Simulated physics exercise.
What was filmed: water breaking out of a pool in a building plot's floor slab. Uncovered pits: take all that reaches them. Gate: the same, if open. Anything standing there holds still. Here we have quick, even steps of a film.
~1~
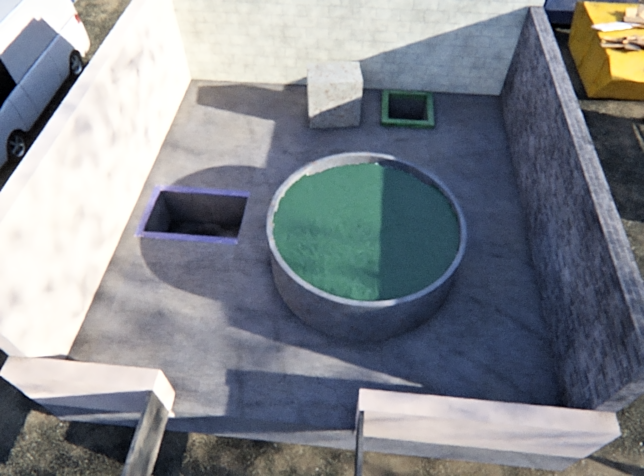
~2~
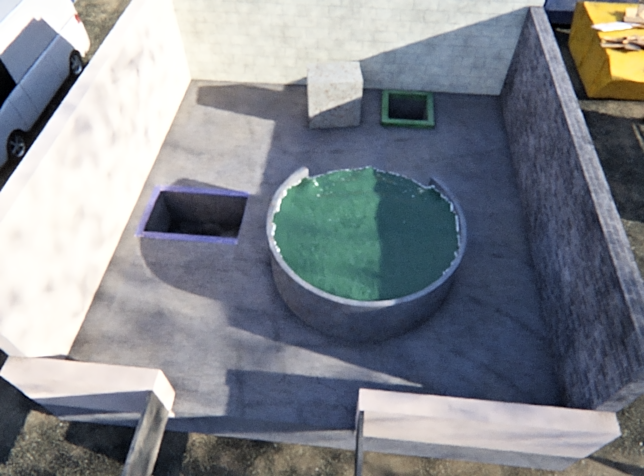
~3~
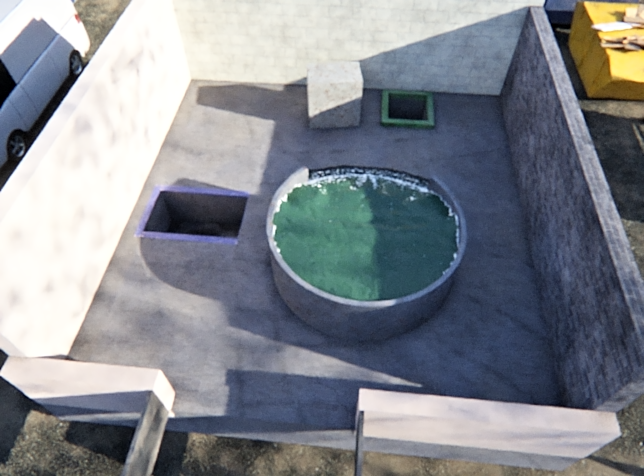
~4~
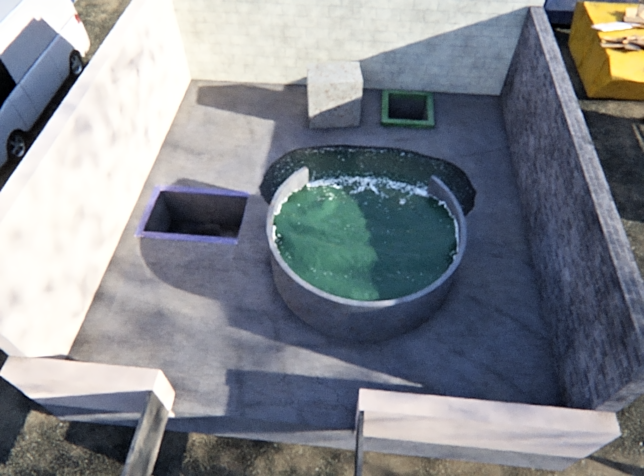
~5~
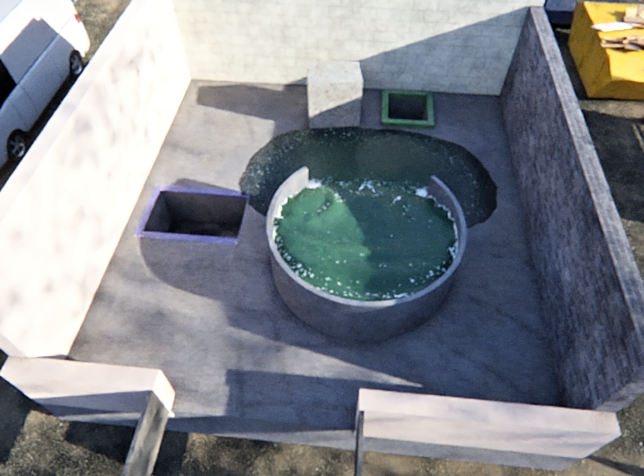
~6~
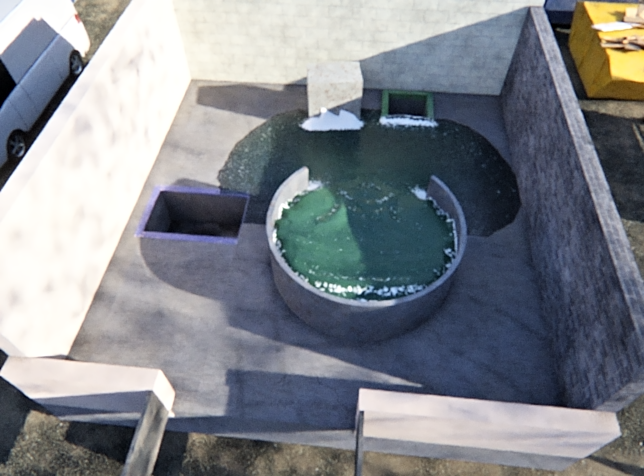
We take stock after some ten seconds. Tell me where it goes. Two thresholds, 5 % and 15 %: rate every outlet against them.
Rating by outlet: Gate - below both, blue pit - above both, green pit - above both.
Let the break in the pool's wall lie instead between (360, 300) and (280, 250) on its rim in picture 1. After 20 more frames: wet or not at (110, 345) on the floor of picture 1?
Submerged.
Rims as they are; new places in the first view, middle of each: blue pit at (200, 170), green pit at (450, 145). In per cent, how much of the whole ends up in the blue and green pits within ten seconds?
The blue pit receives 30 per cent and the green pit 12 per cent.
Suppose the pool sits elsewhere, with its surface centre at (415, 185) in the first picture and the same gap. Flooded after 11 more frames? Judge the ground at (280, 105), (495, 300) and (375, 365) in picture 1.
Well, first one got wet, second one stays dry, third one stays dry.
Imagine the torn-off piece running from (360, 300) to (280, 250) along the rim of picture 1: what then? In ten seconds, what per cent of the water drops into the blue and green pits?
The blue pit takes 12 per cent and the green pit 0 per cent.
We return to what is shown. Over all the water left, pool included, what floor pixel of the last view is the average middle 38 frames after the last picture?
The water's centre sits above (341, 174).
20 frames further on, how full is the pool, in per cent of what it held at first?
Estimate: Close to 26 %.
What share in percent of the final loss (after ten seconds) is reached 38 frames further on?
Close to 70 per cent, I'd say.
A moment on, water covers 50 % of the floor; the gate 0 %, the blue pit 0 %, the green pit 3 %.
Next, water covers 50 % of the floor; the gate 0 %, the blue pit 0 %, the green pit 9 %.
Then, water covers 55 % of the floor; the gate 0 %, the blue pit 1 %, the green pit 16 %.
Later, water covers 80 % of the floor; the gate 0 %, the blue pit 9 %, the green pit 23 %.
In the end, water covers 95 % of the floor; the gate 1 %, the blue pit 20 %, the green pit 24 %.
